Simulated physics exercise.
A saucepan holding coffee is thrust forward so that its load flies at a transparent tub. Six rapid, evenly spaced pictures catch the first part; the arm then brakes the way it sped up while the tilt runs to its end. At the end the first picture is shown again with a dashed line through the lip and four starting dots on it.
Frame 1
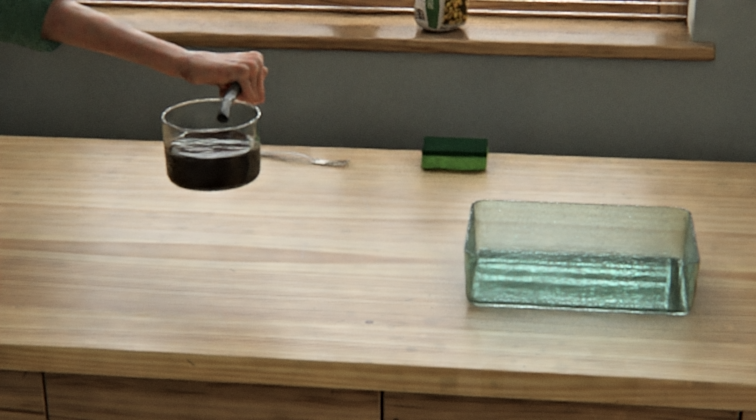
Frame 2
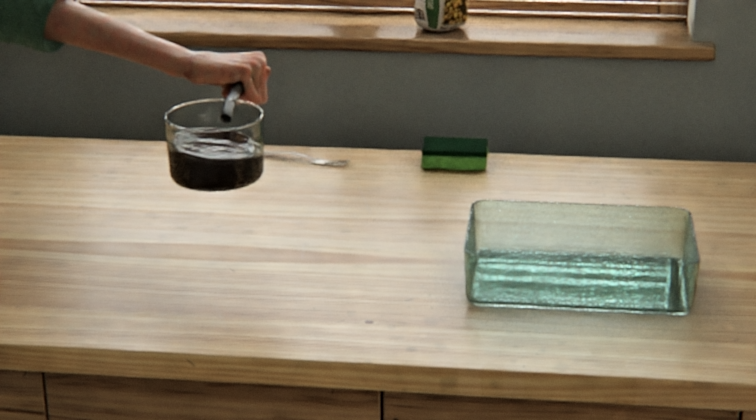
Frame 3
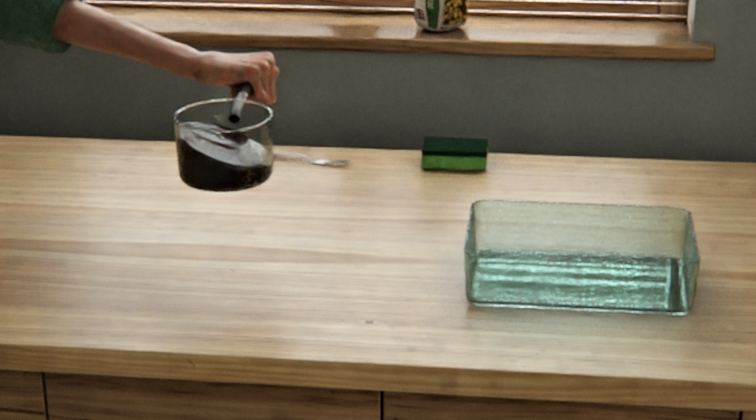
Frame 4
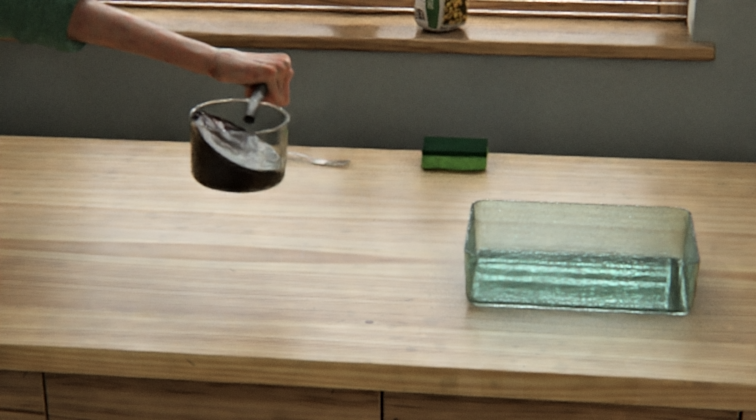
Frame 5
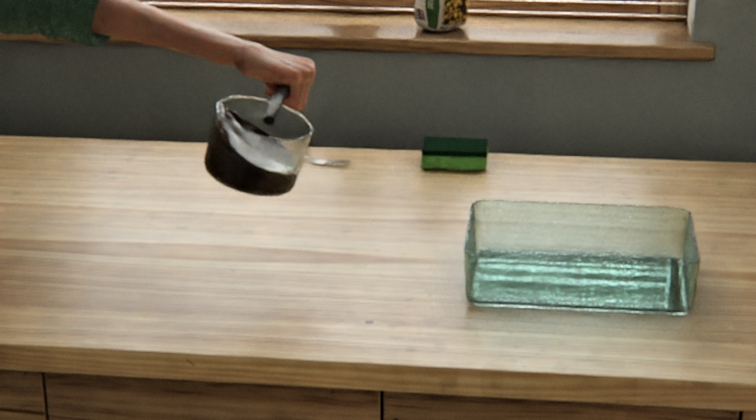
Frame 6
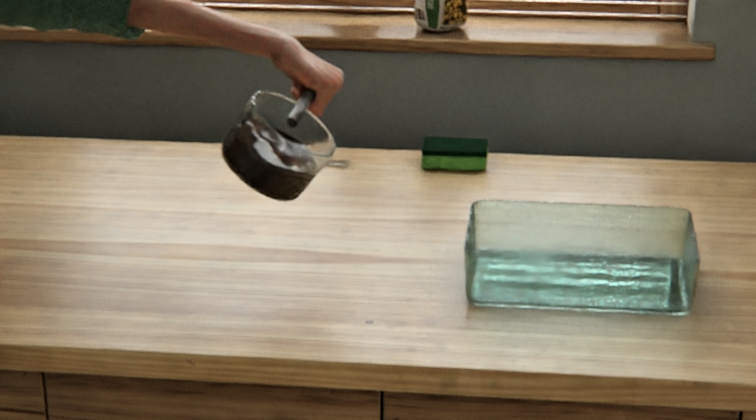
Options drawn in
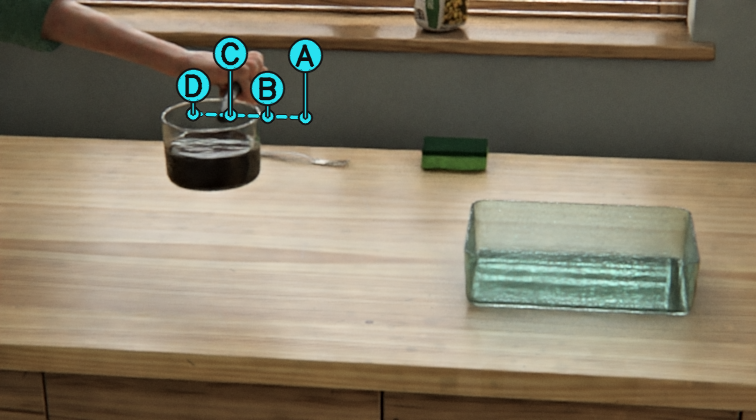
A hand held a clear saucepan of dark liquid above a wooden counter, then moved it a short way right and tilted it toward a see-through tub, the liquid sloshing inside.
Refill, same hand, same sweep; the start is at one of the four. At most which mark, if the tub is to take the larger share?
That is dot A.
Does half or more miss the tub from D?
Yes.
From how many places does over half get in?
One of the four.
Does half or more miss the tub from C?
Yes.
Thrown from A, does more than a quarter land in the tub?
Yes, clearly.
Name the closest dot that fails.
B it is.
On the marked copy, A at (305, 117); B at (267, 116); C at (230, 115); D at (193, 113).
If A is chosen, about 78 % lands in the tub, 13 % falls short and 10 % goes beside or beyond.
If B is chosen, about 15 % lands in the tub, 80 % falls short and 5 % goes beside or beyond.
If C is chosen, about 0 % lands in the tub, 96 % falls short and 4 % goes beside or beyond.
If D is chosen, about 0 % lands in the tub, 100 % falls short.
